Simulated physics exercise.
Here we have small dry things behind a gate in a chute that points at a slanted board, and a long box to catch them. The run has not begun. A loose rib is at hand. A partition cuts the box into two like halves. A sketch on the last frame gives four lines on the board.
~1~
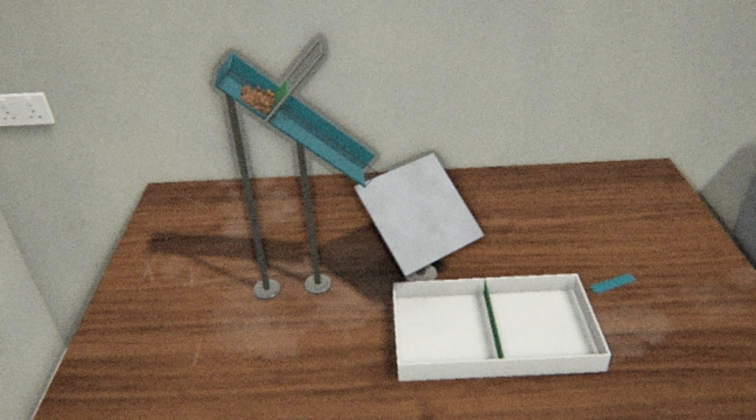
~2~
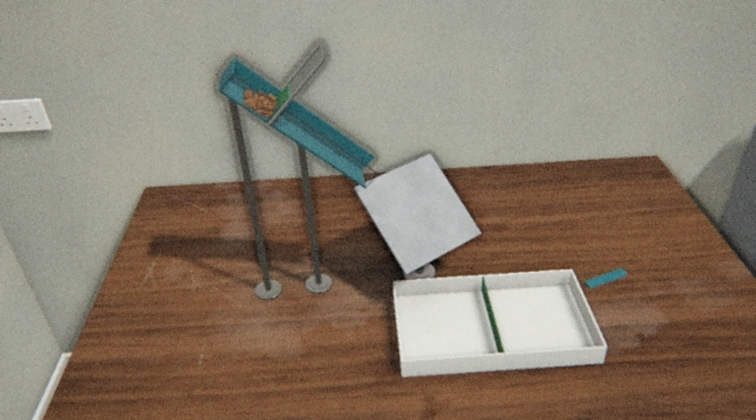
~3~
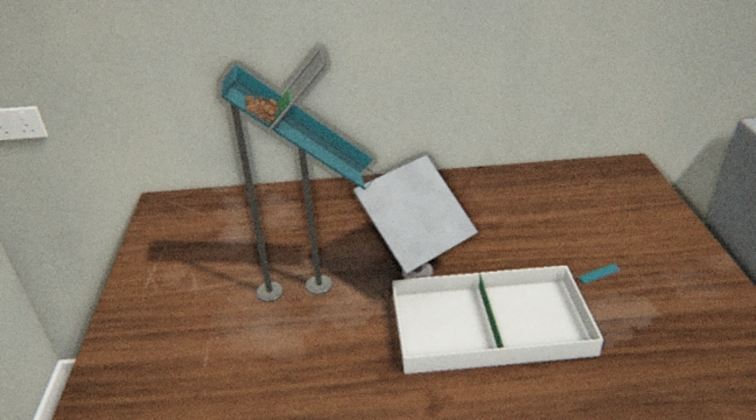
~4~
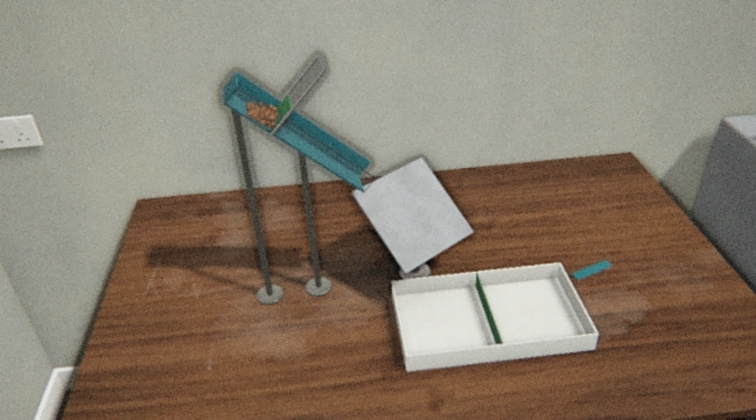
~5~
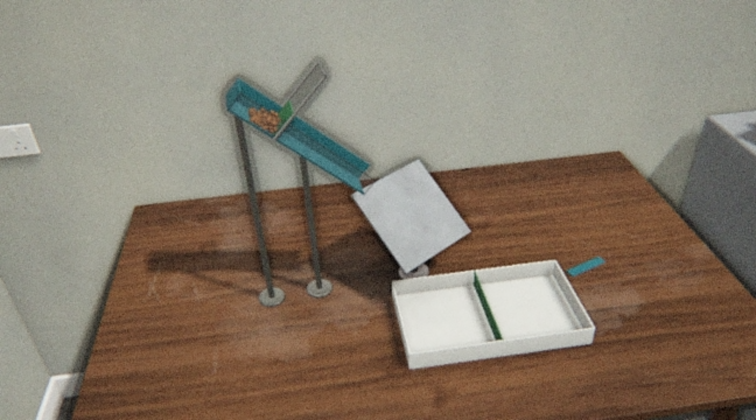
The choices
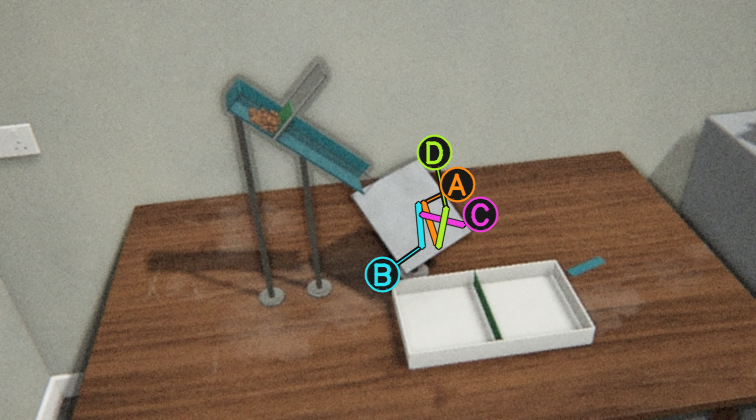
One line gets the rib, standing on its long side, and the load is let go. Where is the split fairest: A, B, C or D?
Line C.
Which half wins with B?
Left.
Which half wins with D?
Left.
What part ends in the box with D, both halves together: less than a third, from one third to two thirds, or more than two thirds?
More than two thirds.
On the marked copy, line A from (423, 203) to (437, 243); line B from (418, 204) to (422, 246); line C from (422, 214) to (462, 224); line D from (446, 208) to (438, 246).
For line A, of what is caught, all but a few in the left half, only a few in the right.
For line B, of what is caught, all but a few in the left half, only a few in the right.
For line C, of what is caught, close to half in the left half, close to half in the right.
For line D, of what is caught, the bulk in the left half, a small share in the right.
